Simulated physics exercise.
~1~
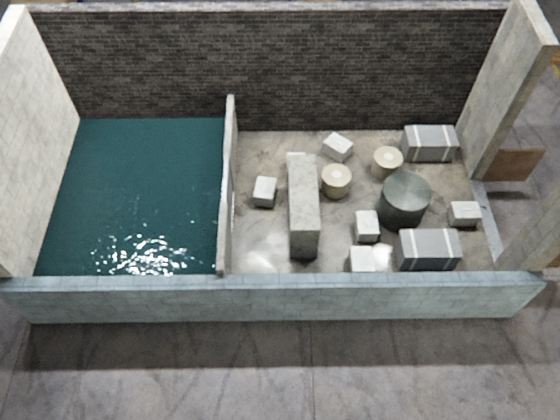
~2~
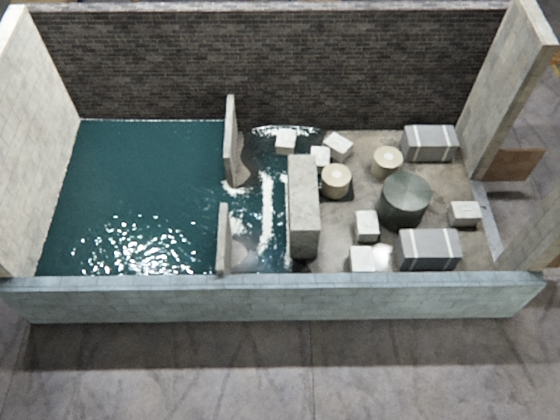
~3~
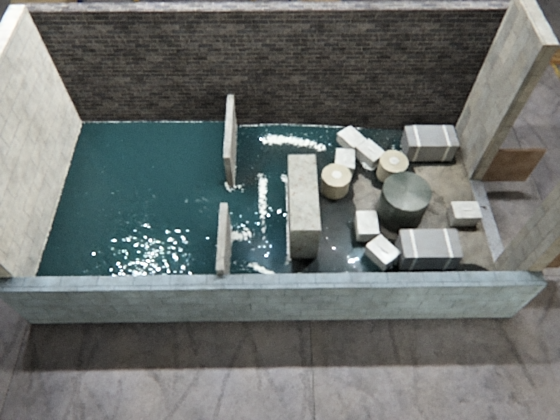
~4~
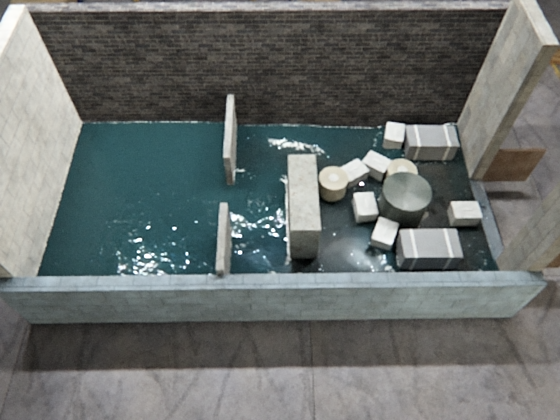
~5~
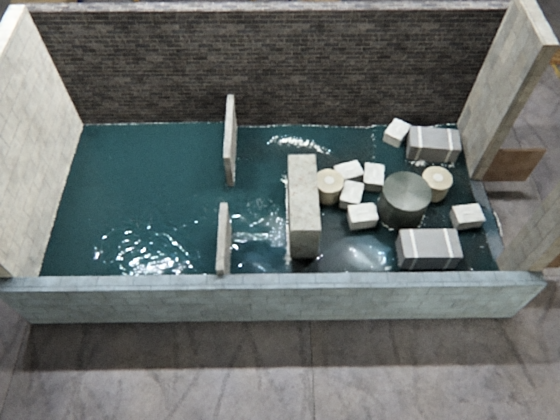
Dark green water burst through a gap in the partition of a walled room and spread right around the pale blocks and round tubs, shifting several of the smaller ones until they sat clustered near the big drum, with water covering most of the floor.
